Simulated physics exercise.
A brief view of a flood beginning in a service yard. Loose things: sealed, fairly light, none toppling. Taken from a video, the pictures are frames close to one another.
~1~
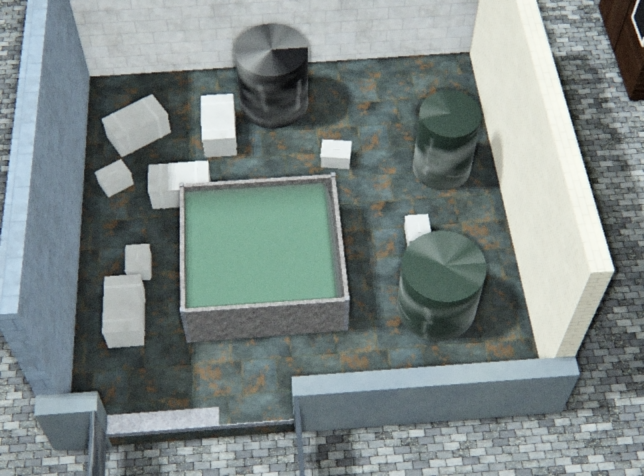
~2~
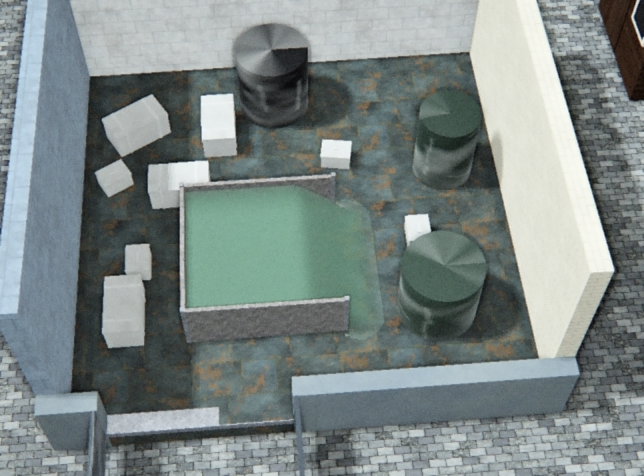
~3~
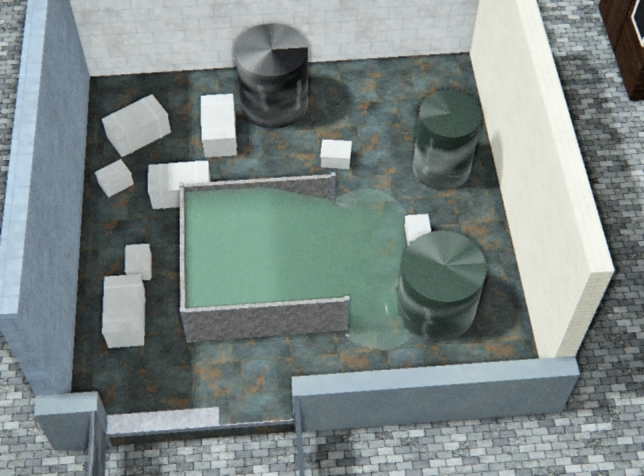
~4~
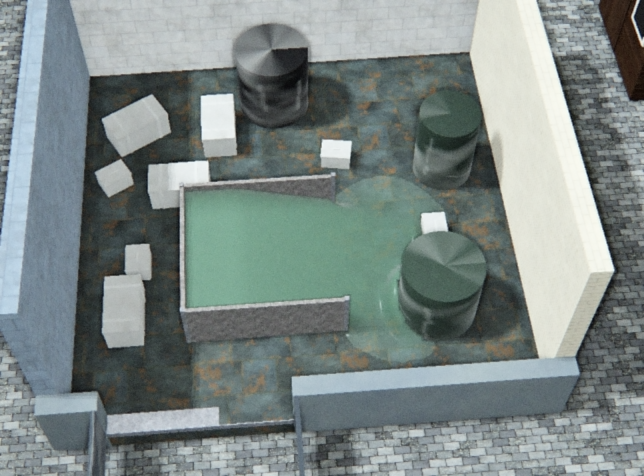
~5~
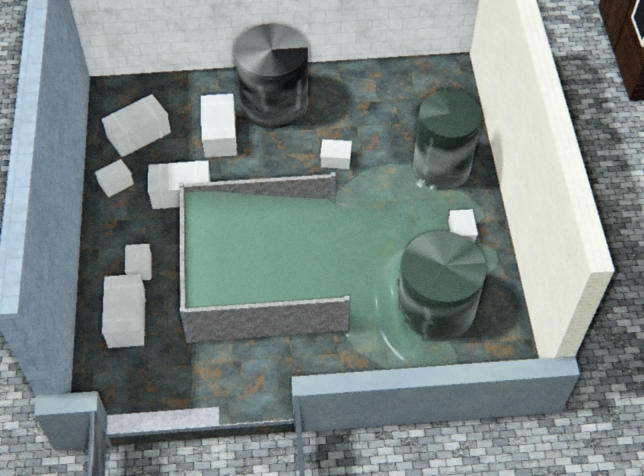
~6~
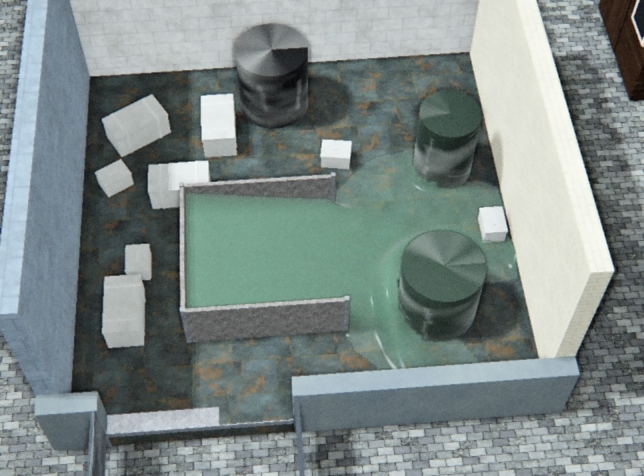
Green water pouring from an open-sided tank in a walled yard, spreading around dark drums and pushing one white box right.
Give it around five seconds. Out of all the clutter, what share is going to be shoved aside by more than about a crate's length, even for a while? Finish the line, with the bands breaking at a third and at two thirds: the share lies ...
The share lies below a third.
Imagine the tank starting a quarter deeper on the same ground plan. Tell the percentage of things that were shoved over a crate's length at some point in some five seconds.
By my count, 20 %.
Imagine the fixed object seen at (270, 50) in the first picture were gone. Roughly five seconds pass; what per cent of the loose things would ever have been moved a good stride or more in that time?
Around 20 in a hundred.
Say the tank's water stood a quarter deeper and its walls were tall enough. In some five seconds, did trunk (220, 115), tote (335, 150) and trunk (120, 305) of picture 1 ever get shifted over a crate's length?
In turn: Short of that, yes, less than that.
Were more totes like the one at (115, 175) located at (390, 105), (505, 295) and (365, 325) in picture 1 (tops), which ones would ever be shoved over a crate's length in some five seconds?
The first travels far, the second travels far and the third travels far.
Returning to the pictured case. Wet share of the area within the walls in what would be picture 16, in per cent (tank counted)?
50 %.
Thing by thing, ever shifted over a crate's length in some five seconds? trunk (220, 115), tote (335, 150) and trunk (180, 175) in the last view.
Here's how it goes one after another: Remained close, traveled a good way and remained close.
A moment on, 1 of 8 are well off their spots; 1 afloat.
Next, 1 of 8 are well off their spots; 1 afloat.
Later, 1 of 8 are well off their spots; 1 afloat.
In the end, 2 of 8 are well off their spots, and 2 have been at some point; 1 afloat.
